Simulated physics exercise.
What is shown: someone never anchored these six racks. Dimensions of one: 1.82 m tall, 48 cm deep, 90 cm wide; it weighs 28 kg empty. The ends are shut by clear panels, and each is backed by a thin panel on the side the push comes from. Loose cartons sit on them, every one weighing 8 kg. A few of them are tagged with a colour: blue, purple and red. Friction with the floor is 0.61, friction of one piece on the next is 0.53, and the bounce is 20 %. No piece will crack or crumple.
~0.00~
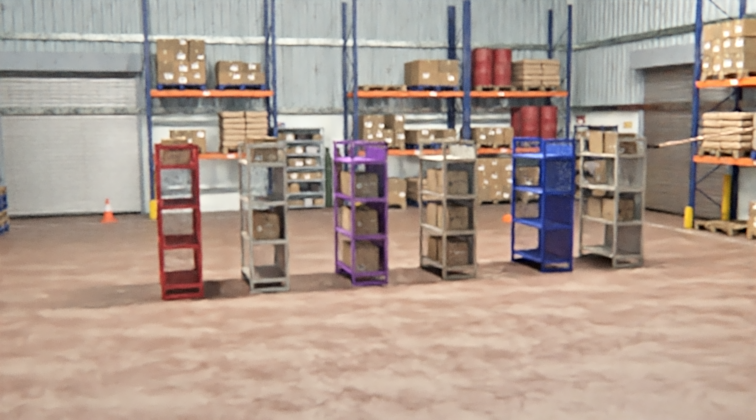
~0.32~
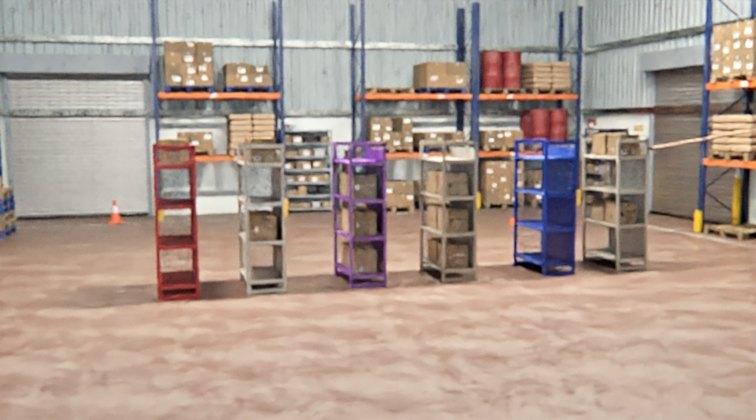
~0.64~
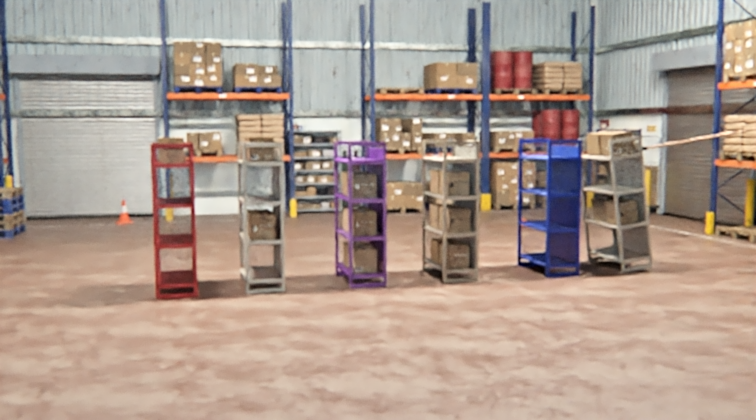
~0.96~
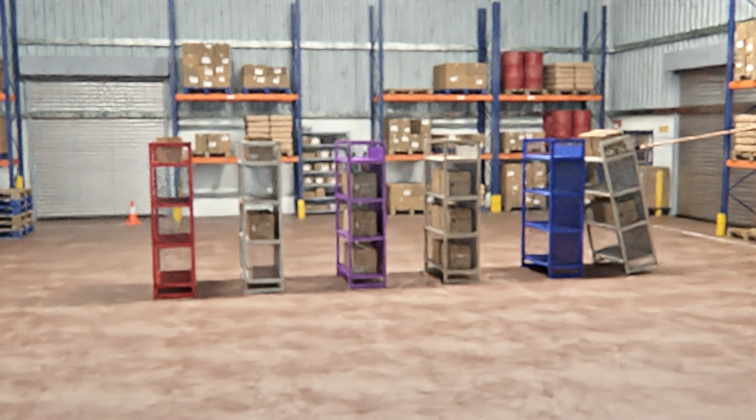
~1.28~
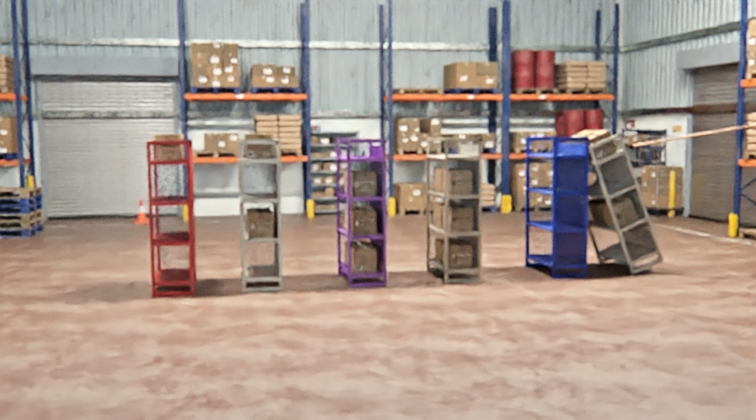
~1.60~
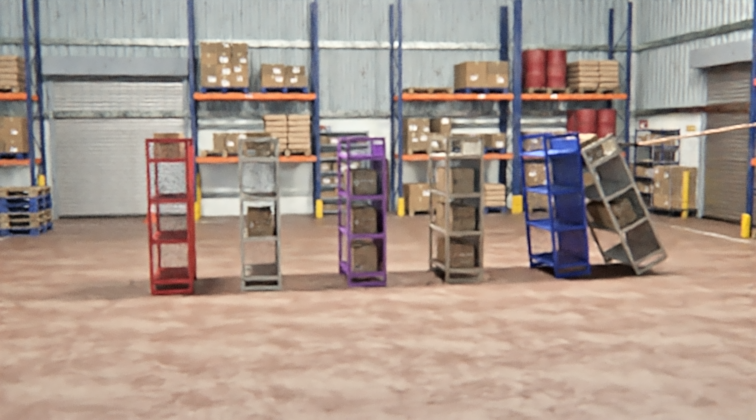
In a warehouse, a pole tips the rightmost grey shelf leftward against the blue one, which leans slightly.
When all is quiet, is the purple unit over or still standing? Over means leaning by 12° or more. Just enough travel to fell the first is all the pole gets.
When everything settles, the purple unit does not stay up.
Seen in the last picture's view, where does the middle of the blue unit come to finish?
Last frame, centre at roughly (486, 231).
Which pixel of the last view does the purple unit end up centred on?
Near (286, 232).
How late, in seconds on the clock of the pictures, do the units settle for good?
I'd say around 6.0 seconds.
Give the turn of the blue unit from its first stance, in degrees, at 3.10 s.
Tilt from start: Approx. 50 degrees.
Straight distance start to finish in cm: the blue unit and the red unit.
Approx. distance from start in cm - blue 110, red 140.
After 3.10 s, 6 cartons spilt or dropped; 2 of the 5 other units over; purple unit leaning 7°; blue unit leaning 55°.
After 4.76 s, 18 cartons spilt or dropped; 5 of the 5 other units over; purple unit leaning 56°; blue unit leaning 67°.
At rest (6.4 s), 22 cartons spilt or dropped; 5 of the 5 other units over; purple unit leaning 64°; red unit lying flat; blue unit leaning 67°. Not one is left standing. As the last picture would show them, middles, purple unit near (286, 232), red unit near (74, 271).
